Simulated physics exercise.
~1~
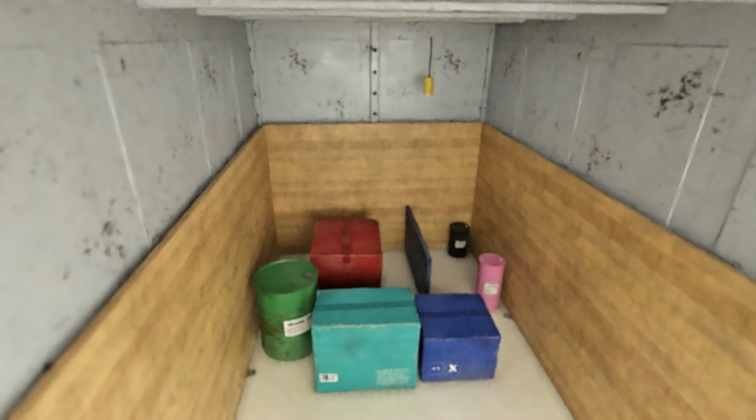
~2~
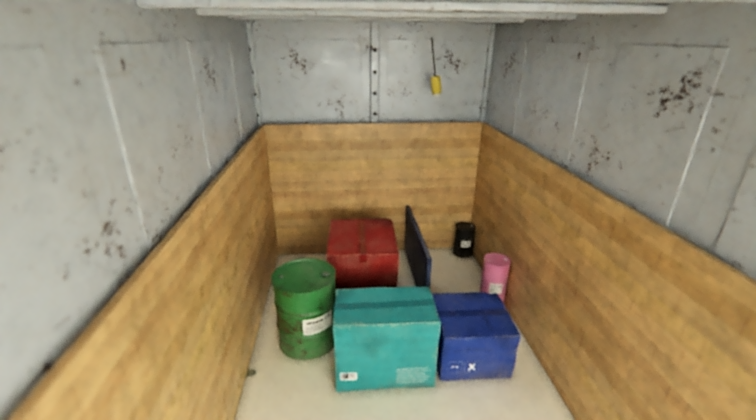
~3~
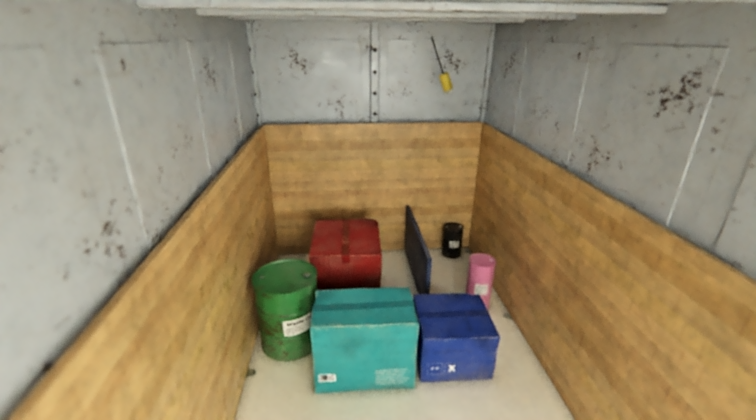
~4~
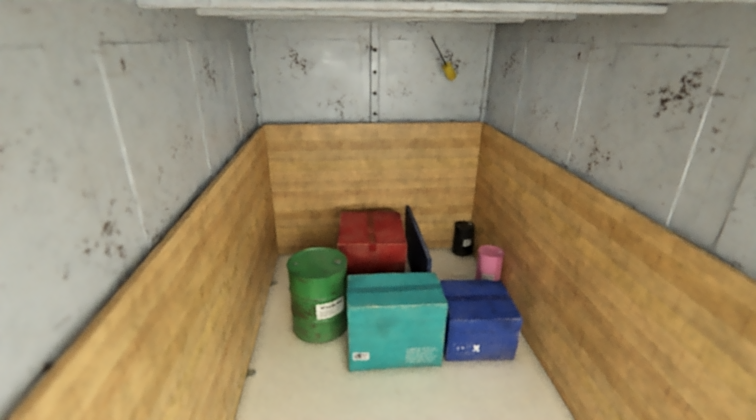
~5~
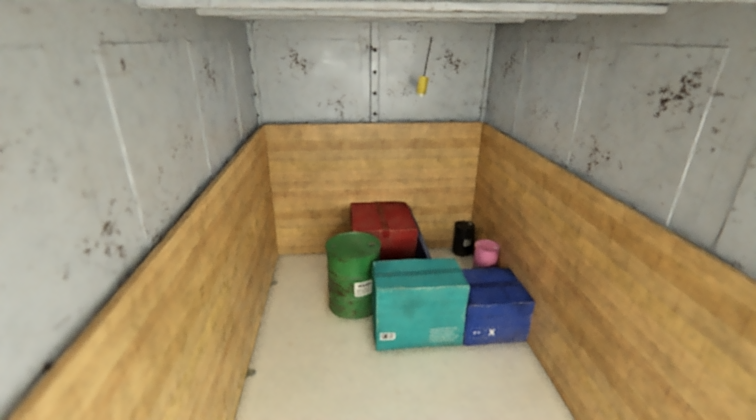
Boxes and drums slide right, left, then right and forwards, ending upright near the bulkhead.
